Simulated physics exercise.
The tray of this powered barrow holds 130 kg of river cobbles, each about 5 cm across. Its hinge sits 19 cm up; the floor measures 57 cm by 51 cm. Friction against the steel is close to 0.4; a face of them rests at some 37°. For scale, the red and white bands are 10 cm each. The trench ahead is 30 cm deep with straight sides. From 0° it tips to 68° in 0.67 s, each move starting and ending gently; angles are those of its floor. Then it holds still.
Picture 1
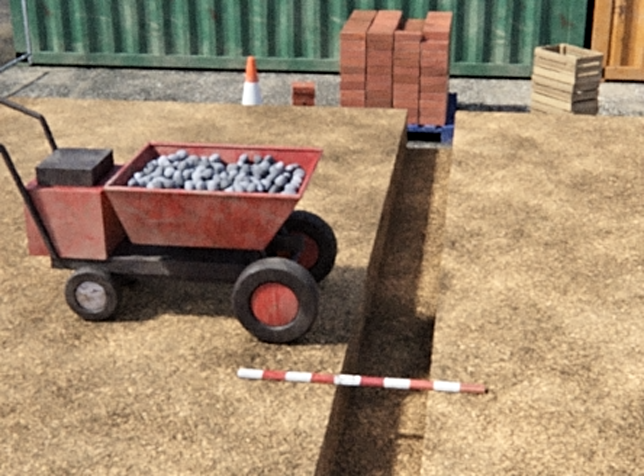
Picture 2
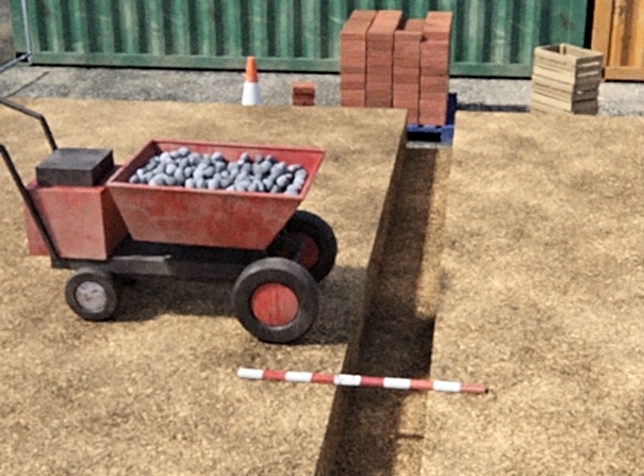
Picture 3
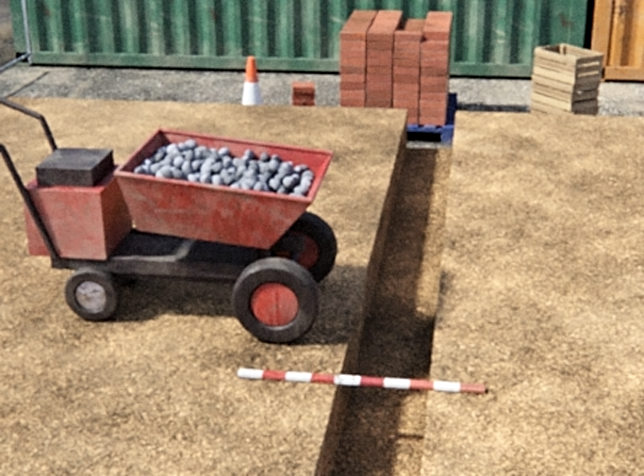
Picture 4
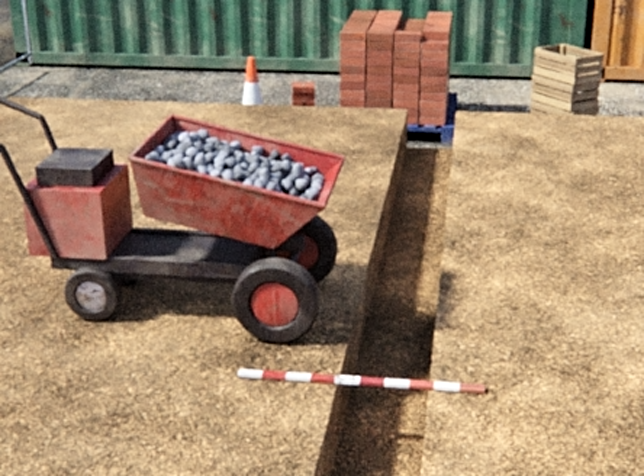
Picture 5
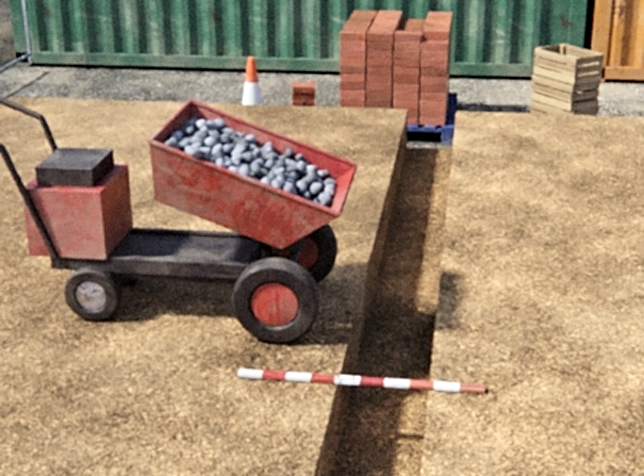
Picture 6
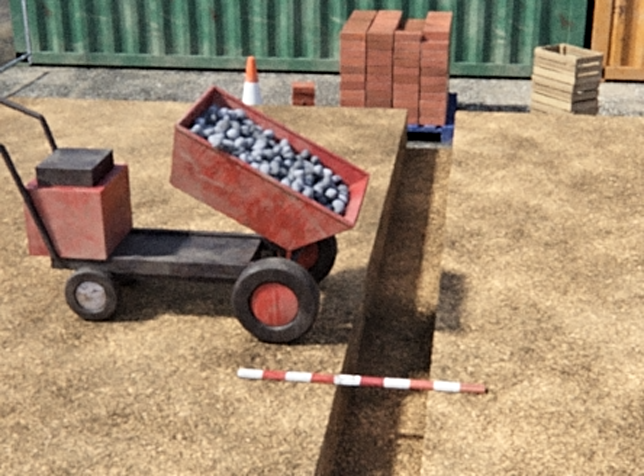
In the video, a red powered barrow loaded with grey cobbles stands to the left of a straight trench, and its tray gradually tilts forward, the rear end rising steadily while the wheels stay still.
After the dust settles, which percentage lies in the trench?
Roughly 41 per cent ends in the trench.
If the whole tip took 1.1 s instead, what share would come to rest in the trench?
Then about 50 per cent.
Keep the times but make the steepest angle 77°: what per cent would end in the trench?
In that case some 35 per cent.
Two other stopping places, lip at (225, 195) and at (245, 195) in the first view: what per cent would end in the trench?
Near 90 per cent from the first place, 85 from the second.
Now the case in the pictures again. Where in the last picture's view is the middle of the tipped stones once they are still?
Near (462, 319).
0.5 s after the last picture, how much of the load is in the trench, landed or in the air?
Some 10 per cent.
Then, 0.2 s after the last picture the floor is at 57°, 100 % in the tray; the foremost stones are at (377, 239).
Then, 0.5 s after the last picture the floor is at 68°, 76 % in the tray, 10 % in the trench, 14 % past the trench; the foremost stones are at (476, 321).
Then, 0.8 s after the last picture the floor is at 68°, 26 % in the tray, 15 % in the trench, 60 % past the trench; the foremost stones are at (638, 335).
Then, 2.8 s after the last picture the floor is at 68°, 0 % in the tray, 41 % in the trench, 59 % past the trench; the foremost stones are past the picture's edge.
